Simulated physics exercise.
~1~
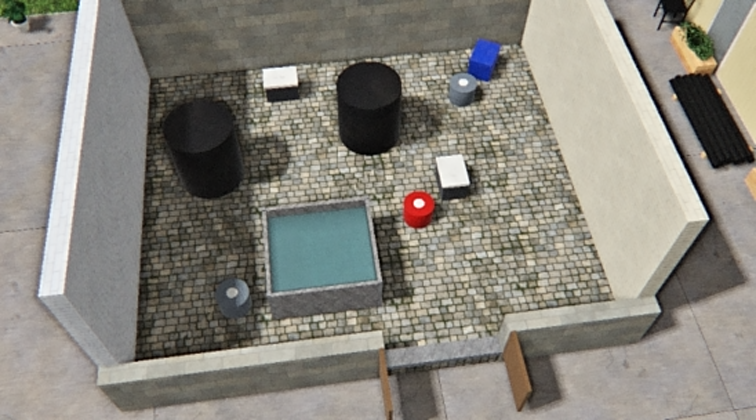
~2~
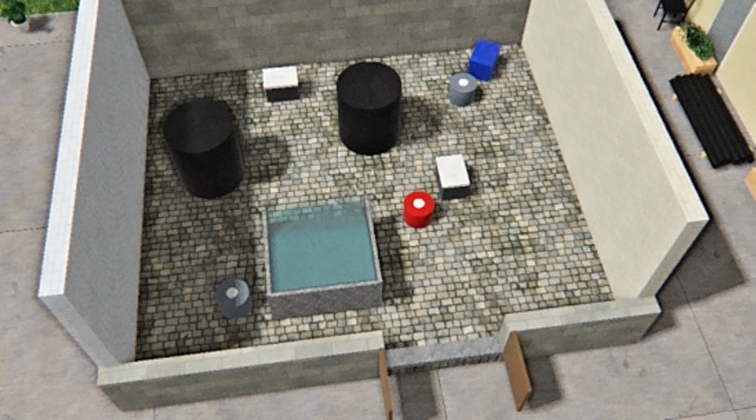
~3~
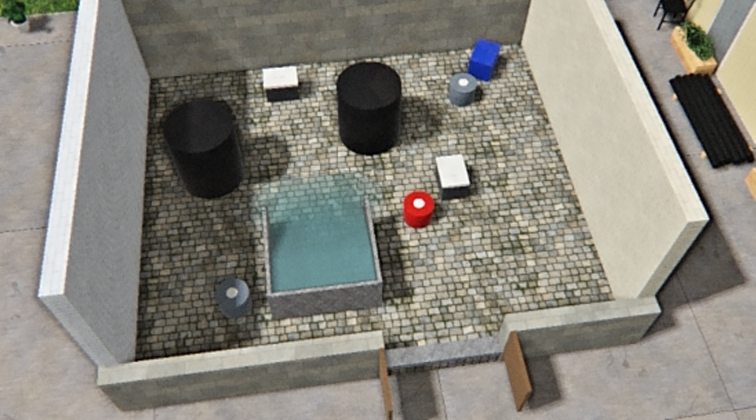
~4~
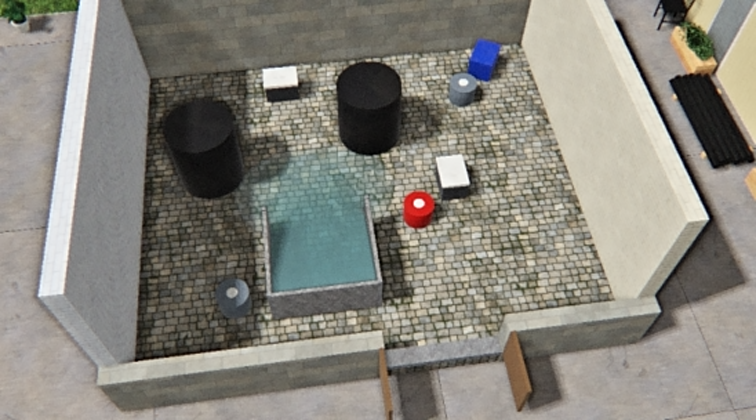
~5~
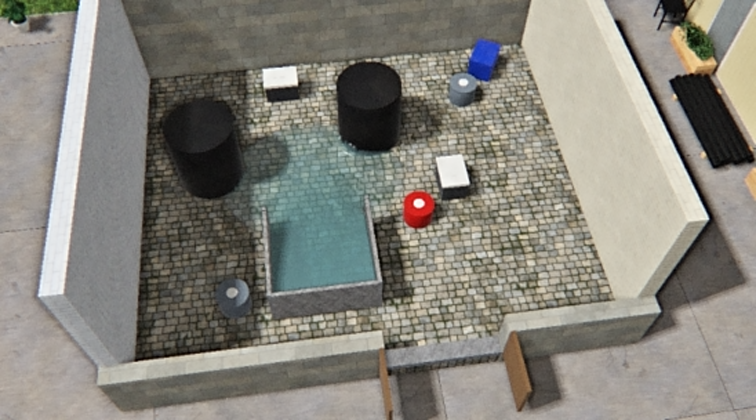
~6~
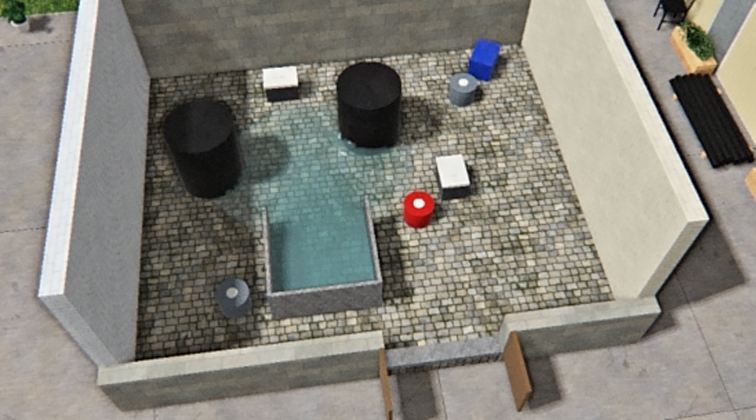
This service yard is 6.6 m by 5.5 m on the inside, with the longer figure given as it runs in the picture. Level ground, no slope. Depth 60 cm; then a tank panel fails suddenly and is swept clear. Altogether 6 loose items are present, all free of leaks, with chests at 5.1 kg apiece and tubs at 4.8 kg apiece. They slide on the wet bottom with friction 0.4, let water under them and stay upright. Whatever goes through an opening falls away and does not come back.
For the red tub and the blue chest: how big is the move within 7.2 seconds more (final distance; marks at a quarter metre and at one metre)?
Looks like the red tub pretty much stays there, and the blue chest gets swept well away.
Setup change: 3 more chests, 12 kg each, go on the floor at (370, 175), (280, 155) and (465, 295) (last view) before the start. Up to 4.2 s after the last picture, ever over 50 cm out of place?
Taking them in the order given: Exceeds it, exceeds it and falls short.
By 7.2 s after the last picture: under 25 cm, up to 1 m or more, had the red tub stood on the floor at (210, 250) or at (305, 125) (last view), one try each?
Order of tries: It scoots a modest distance; it is flushed away.
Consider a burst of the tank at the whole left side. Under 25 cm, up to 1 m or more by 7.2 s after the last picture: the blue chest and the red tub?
In that case the blue chest slides a little, the red tub holds its place.
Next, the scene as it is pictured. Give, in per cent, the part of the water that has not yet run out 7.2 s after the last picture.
100 %.
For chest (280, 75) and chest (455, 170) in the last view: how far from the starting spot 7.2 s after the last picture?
In that order: 350 cm, 100 cm.
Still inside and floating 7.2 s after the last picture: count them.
At that time the total is 4.
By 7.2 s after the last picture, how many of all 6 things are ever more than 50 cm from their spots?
By my tally, 5.
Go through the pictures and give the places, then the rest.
In the first frame, the red tub at (419, 204), on the bottom; the blue chest at (485, 52) rests on the ground; 1.9 m2 under water; 0 of 6 have shifted.
In the second frame, the red tub at (419, 204), on the bottom; the blue chest at (485, 52), on the bottom; 2.7 m2 under water; 0 of 6 have shifted.
In the third frame, the red tub at (419, 204) rests on the ground; the blue chest at (485, 52), on the bottom; water covers 3.6 m2; 0 of 6 have shifted.
In the fourth frame, the red tub at (419, 204) rests on the ground; the blue chest at (485, 52) rests on the ground; water covers 4.9 m2; 0 of 6 have shifted.
In the fifth frame, the red tub at (419, 204) rests on the ground; the blue chest at (485, 52), on the bottom; water covers 5.9 m2; 0 of 6 have shifted.
In the sixth frame, the red tub at (419, 204), on the bottom; the blue chest at (485, 52), on the bottom; 7.0 m2 under water; 0 of 6 have shifted.
Then, 0.9 s after the last picture the red tub is near (419, 204), 0.0 m from its start, aground; the blue chest is near (485, 52), 0.0 m from its start, aground; 0 of 6 are out; 1 afloat.
Then, 2.8 s after the last picture the red tub is near (419, 204), 0.0 m from its start, aground; the blue chest is near (516, 59), 0.5 m from its start, afloat; 0 of 6 are out; 2 afloat.
Then, 4.8 s after the last picture the red tub is near (419, 204), 0.0 m from its start, aground; the blue chest is near (532, 98), 1.3 m from its start, afloat; 0 of 6 are out; 3 afloat.
Then, 7.2 s after the last picture the red tub is near (419, 204), 0.0 m from its start, aground; the blue chest is near (528, 161), 2.4 m from its start, afloat; 0 of 6 are out; 4 afloat.
